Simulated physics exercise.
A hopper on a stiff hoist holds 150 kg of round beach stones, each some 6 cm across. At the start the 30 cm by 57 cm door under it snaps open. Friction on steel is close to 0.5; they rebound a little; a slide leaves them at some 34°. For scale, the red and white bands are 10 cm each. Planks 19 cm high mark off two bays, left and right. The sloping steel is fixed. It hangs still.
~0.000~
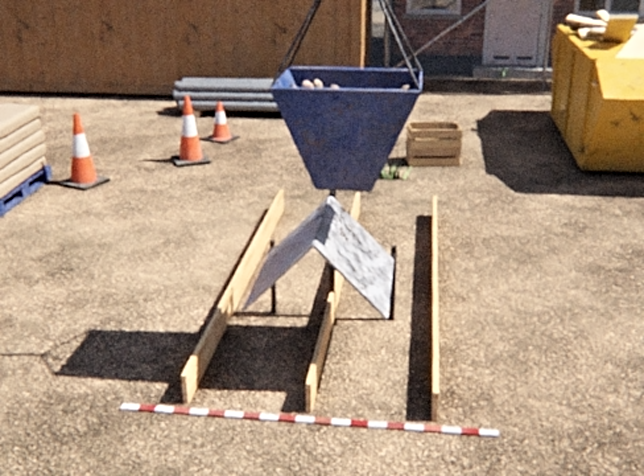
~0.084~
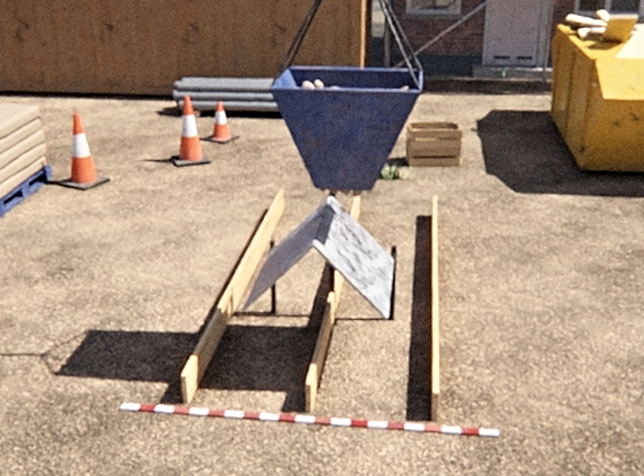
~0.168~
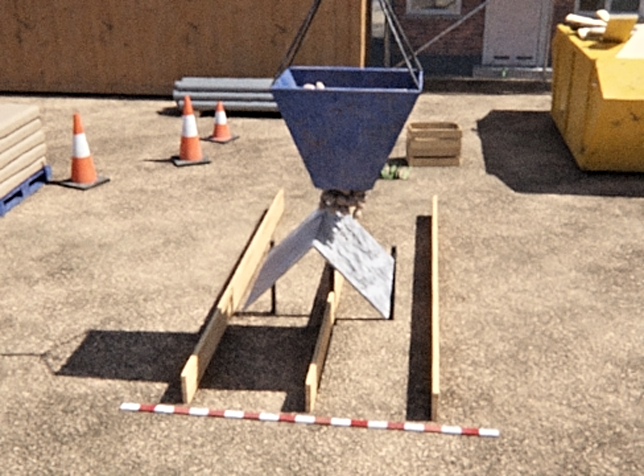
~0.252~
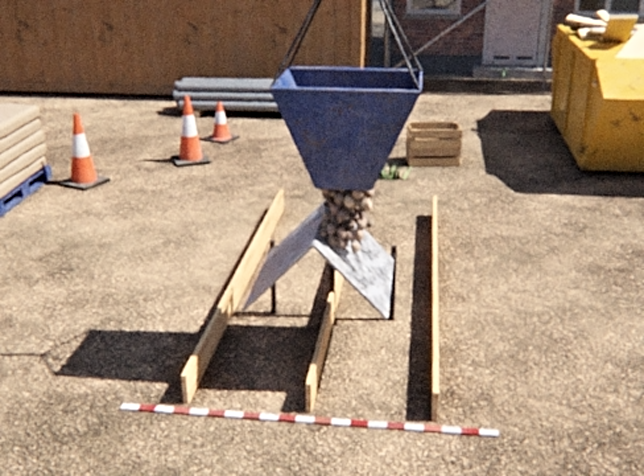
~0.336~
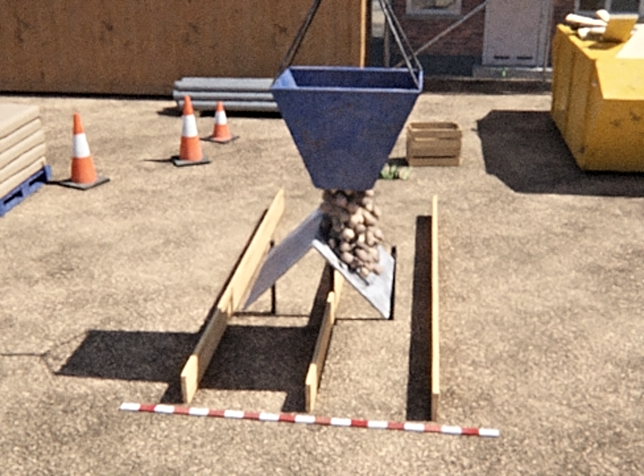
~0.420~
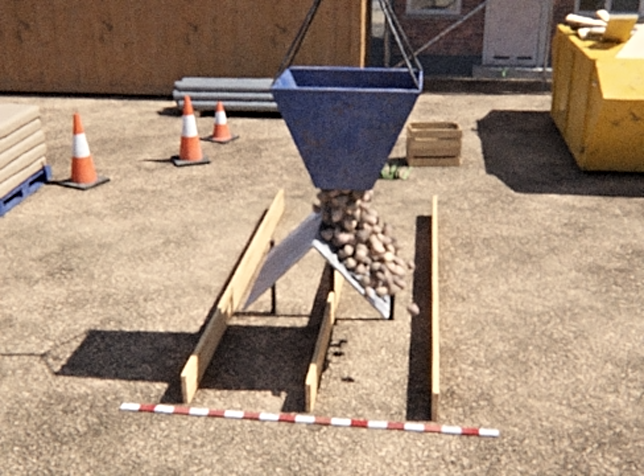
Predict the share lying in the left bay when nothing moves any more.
Some 1 per cent of it.
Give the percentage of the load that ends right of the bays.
About 50 per cent.
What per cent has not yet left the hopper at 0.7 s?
Roughly 10 per cent is still inside.
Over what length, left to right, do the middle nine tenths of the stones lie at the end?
About 130 cm.
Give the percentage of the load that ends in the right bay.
Near 50 in a hundred.
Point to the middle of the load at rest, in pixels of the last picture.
Near (428, 353).
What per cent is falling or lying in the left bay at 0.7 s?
Some 0 per cent.
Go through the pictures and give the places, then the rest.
In the first frame, the outlet is at (344, 181); nothing has dropped yet.
In the second frame, the outlet is at (344, 181); 4 % is out.
The third frame shows outlet at (344, 181), the stream shows down to (351, 197); 86 % still inside.
The fourth frame shows outlet at (344, 181), the stream shows down to (351, 232); 75 % still inside.
The fifth frame shows outlet at (344, 181), the stream shows down to (373, 257); 64 % still inside.
The sixth frame shows outlet at (344, 181), the stream shows down to (399, 285); 50 % still inside.
After 0.7 s, 8 % in the hopper, 39 % on the steel, 43 % falling or lying in the right bay, 10 % falling or lying right of the bays; the stones farthest right are at (491, 368).
After 1.1 s, 0 % in the hopper, 7 % on the steel, 53 % falling or lying in the right bay, 40 % falling or lying right of the bays; the stones farthest right are at (578, 357).
After 1.7 s, 0 % in the hopper, 1 % falling or lying in the left bay, 50 % falling or lying in the right bay, 50 % falling or lying right of the bays.
After 2.6 s, 0 % in the hopper, 1 % falling or lying in the left bay, 50 % falling or lying in the right bay, 50 % falling or lying right of the bays.
After 4.5 s, 0 % in the hopper, 1 % in the left bay, 50 % in the right bay, 50 % right of the bays.
